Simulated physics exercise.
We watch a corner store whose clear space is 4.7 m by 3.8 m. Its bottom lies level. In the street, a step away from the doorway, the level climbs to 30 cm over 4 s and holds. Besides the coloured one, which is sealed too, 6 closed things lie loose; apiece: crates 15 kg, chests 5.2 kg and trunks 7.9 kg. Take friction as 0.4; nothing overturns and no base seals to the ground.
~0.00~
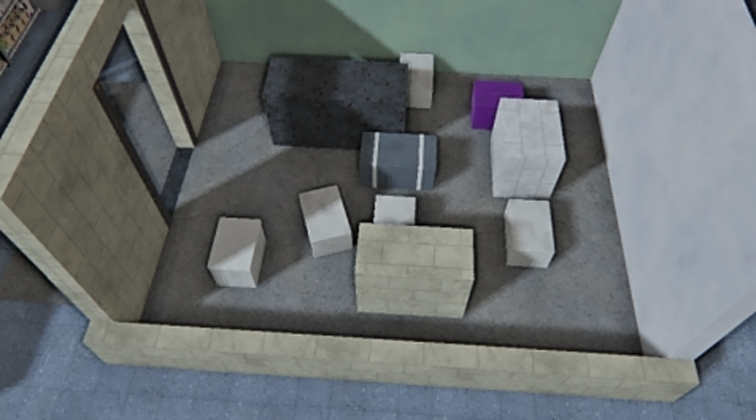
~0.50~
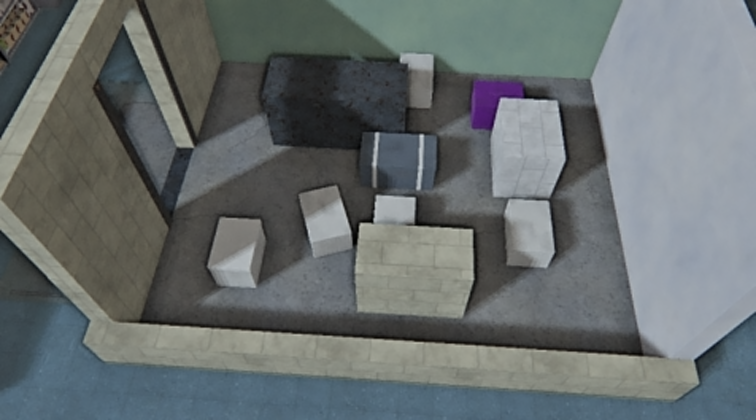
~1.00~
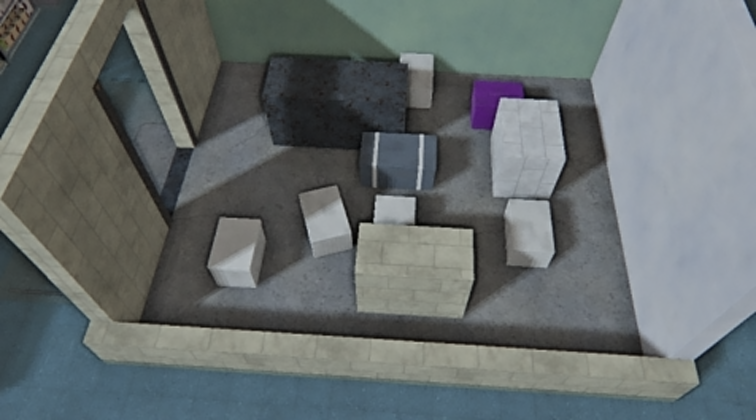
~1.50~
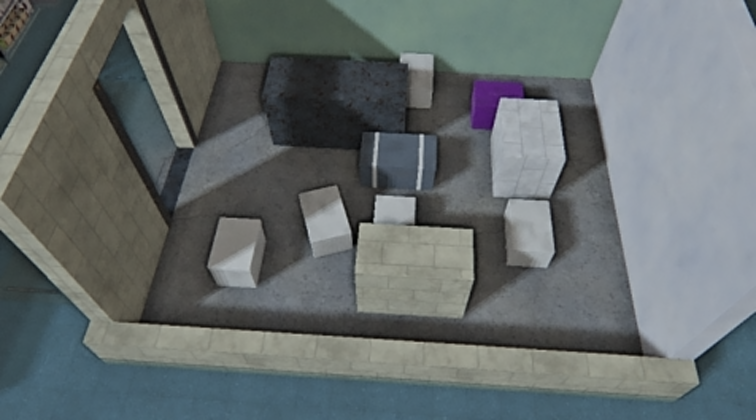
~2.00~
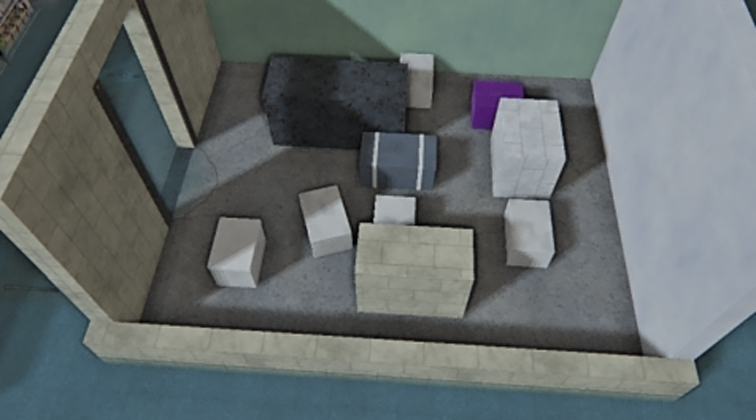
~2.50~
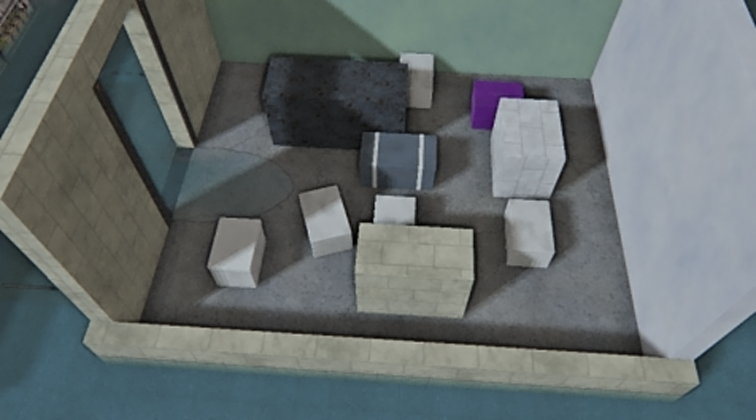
Open-topped store room with scattered boxes and a purple chest standing still as water covers the street and spreads in through the doorway.
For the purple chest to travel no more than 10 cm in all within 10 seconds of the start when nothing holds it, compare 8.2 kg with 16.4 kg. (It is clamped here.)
For it, neither load is enough.
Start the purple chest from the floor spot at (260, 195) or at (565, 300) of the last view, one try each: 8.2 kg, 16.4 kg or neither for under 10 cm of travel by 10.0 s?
In turn: Neither holds; neither is enough.
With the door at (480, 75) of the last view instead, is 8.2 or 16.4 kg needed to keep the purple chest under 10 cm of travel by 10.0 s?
Then neither weight holds it.
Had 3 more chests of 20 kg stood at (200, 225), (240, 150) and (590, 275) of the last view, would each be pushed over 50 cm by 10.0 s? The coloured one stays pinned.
In turn: Over, short of it, short of it.
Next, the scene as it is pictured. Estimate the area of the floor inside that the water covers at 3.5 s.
About 3.5 m2.
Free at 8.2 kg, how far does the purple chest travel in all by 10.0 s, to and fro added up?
Some 250 cm in all.
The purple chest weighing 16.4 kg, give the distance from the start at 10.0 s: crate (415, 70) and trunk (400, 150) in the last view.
In turn: 40 cm, 140 cm.
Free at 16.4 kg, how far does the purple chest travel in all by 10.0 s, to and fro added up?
About 200 cm.
After 3.5 s the purple chest would be 0 cm from its start with 8.2 kg and 0 cm from its start with 16.4 kg; 0 cm of water round it then.
After 4.5 s the purple chest would be 0 cm from its start with 8.2 kg and 0 cm from its start with 16.4 kg; 0 cm of water round it then.
After 7.0 s the purple chest would be 67 cm from its start with 8.2 kg and 53 cm from its start with 16.4 kg; 6 cm of water round it then.
After 10.0 s the purple chest would be 16 cm from its start with 8.2 kg and 26 cm from its start with 16.4 kg; 12 cm of water round it then.
